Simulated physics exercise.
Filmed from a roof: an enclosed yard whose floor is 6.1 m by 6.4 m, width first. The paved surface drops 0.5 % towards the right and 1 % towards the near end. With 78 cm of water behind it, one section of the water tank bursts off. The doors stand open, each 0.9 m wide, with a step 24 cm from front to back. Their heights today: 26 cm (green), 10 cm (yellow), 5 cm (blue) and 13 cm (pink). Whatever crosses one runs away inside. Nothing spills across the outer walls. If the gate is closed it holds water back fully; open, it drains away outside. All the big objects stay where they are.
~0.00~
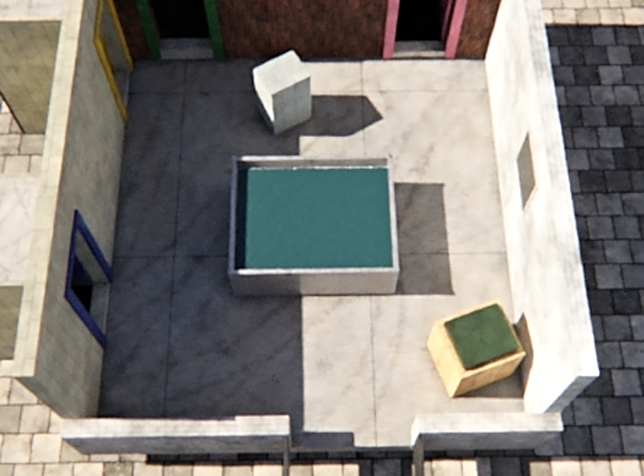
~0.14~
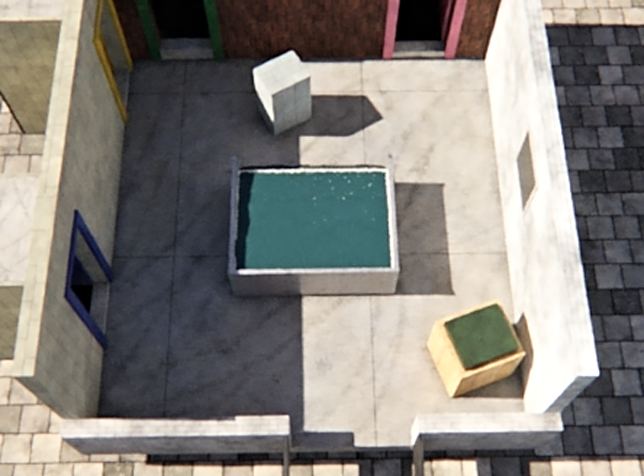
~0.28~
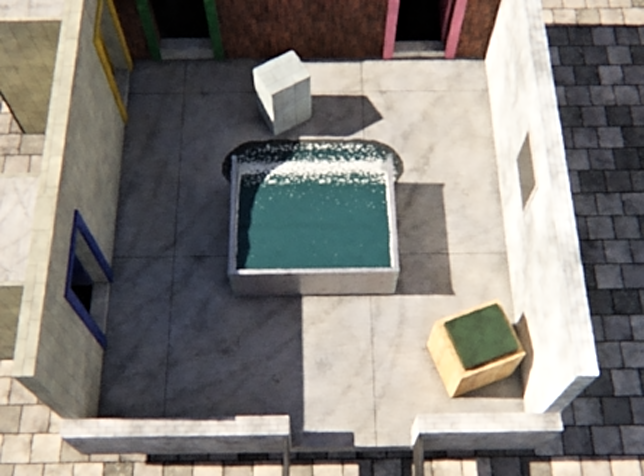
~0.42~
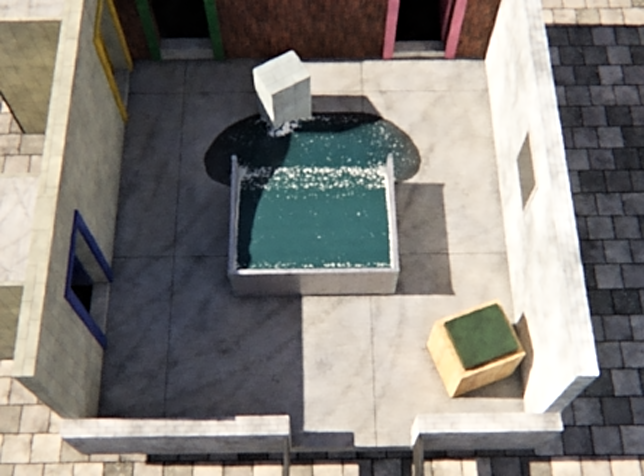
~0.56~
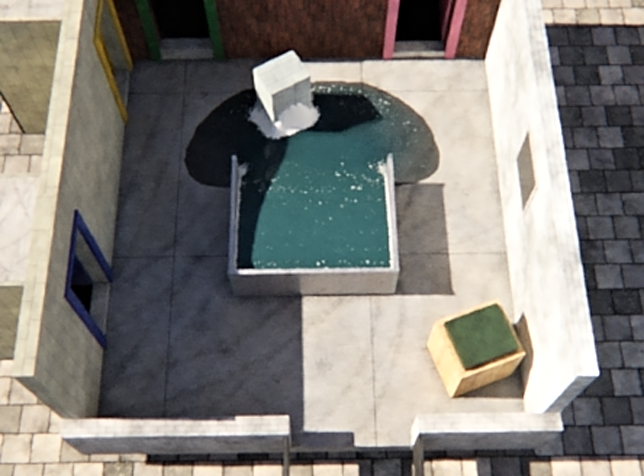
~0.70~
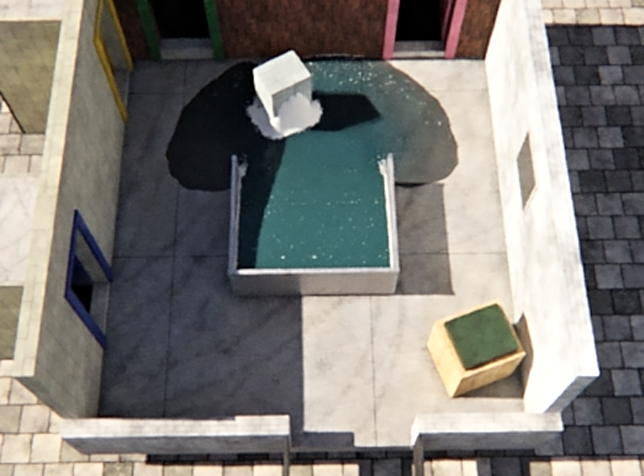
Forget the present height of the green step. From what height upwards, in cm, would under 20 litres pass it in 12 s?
About 20 cm.
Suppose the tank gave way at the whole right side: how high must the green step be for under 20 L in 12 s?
Then roughly 6.0 cm.
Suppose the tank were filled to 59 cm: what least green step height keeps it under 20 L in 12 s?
Some 14.0 cm.
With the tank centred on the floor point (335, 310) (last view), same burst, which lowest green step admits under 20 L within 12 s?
About 17 cm.
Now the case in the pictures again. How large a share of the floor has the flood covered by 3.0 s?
About 50 per cent.
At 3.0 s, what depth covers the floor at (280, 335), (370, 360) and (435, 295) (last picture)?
In that order: 0, 0 and 0 cm.
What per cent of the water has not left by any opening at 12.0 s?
About 72 per cent.
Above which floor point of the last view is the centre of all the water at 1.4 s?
Around (314, 169).
After 1.4 s water covers 35 % of the floor, deepest (48 cm) near (289, 134); 24 cm at the green door, 0 litres in over its 26 cm step.
After 3.0 s water covers 50 % of the floor, deepest (36 cm) near (479, 78); 21 cm at the green door, 2 litres in over its 26 cm step.
After 12.0 s water covers 100 % of the floor, deepest (11 cm) near (416, 428); 2 cm at the green door, 2 litres in over its 26 cm step.
At the green door as built, the water arrived by 1.0 s and peaked near 27 cm at 1.8 s.
Run again over the same 12 s with other heights there, 36 litres in over 17.5 cm, 6 litres over 23.5 cm. The limit of 20 litres is kept from about 20 cm up.
